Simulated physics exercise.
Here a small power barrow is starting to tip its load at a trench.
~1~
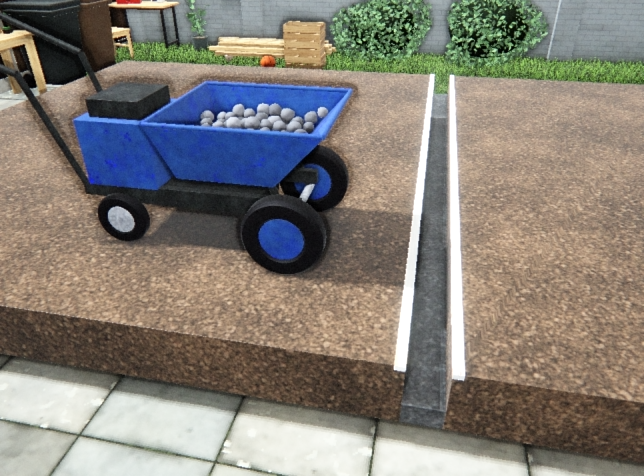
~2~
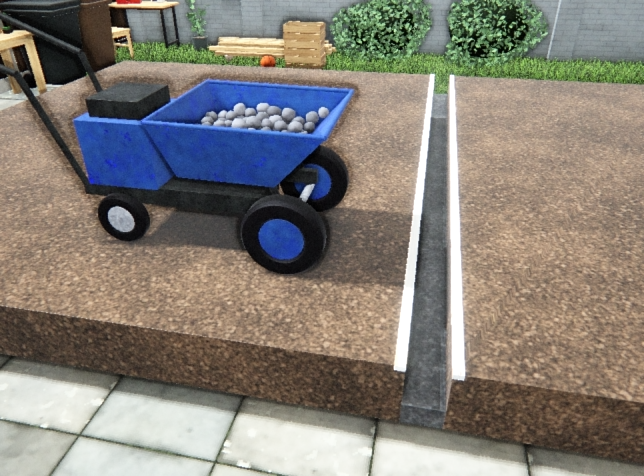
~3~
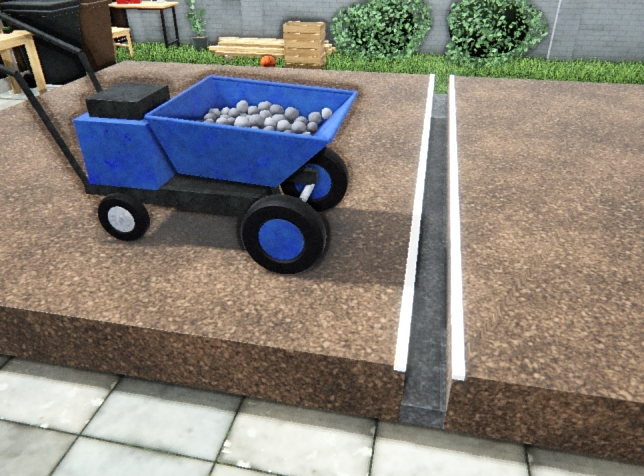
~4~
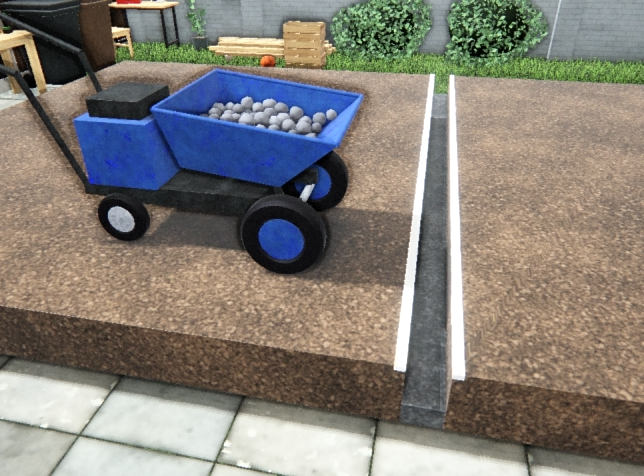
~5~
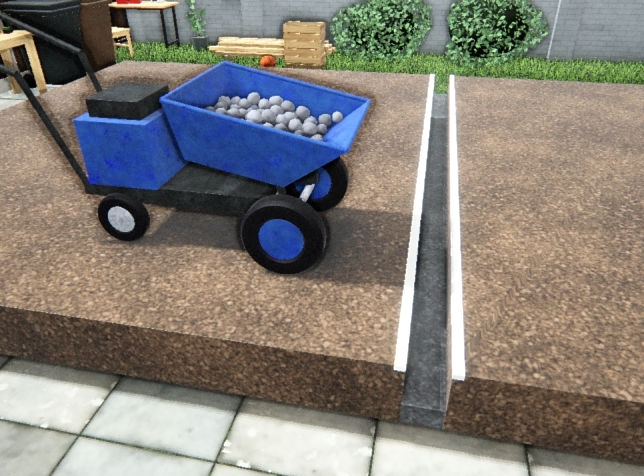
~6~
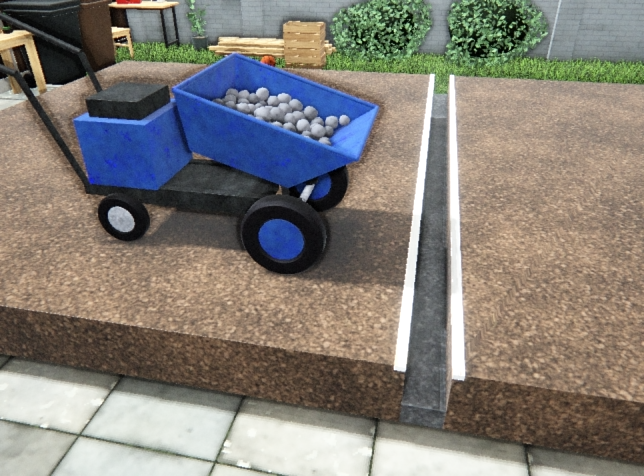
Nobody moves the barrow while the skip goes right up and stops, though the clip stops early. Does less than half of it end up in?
No, the amount in the trench exceeds half.
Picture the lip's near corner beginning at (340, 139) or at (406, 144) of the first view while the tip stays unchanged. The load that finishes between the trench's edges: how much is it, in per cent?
70 %, then 0 %.
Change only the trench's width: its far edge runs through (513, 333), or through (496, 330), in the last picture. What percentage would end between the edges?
The first gives 90 %, the second 90 %.
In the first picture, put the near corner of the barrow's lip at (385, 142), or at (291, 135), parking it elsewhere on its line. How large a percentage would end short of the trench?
First spot: 0 %, second spot: 30 %.
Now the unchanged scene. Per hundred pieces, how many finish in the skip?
Roughly 10 per cent.
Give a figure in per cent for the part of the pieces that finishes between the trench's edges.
That share is close to 75 %.
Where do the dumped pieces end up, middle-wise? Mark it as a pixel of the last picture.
Around (433, 263).
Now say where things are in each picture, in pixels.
Lip of the skip (323, 138), level; top of the load (252, 125), round cobbles; first edge of the trench (406, 318); far edge (458, 325), the trench under half as wide as the skip, and about as deep as wide, in the first frame.
Lip of the skip (324, 138), level; top of the load (238, 128), in the second frame.
Lip of the skip (329, 141), tipped barely; top of the load (240, 126), in the third frame.
Lip of the skip (337, 145), tipped a little; top of the load (237, 119), in the fourth frame.
Lip of the skip (346, 151), tipped a little; top of the load (235, 115), in the fifth frame.
Lip of the skip (357, 159), tipped clearly; top of the load (244, 110); first edge of the trench (406, 318); far edge (458, 325), in the sixth frame.
Just after the last frame, skip tipped steeply; every one in the skip.
A moment on, skip tipped right over; roughly half in the skip; about a tenth short of the trench; roughly a third in or heaped over the trench; just a few beyond it; just a few falling.
Further on, skip tipped right over; about a tenth in the skip; about a tenth short of the trench; the larger part in or heaped over the trench; about a tenth beyond it.
When it is over, skip tipped right over; about a tenth in the skip; about a tenth short of the trench; the larger part in or heaped over the trench; about a tenth beyond it.
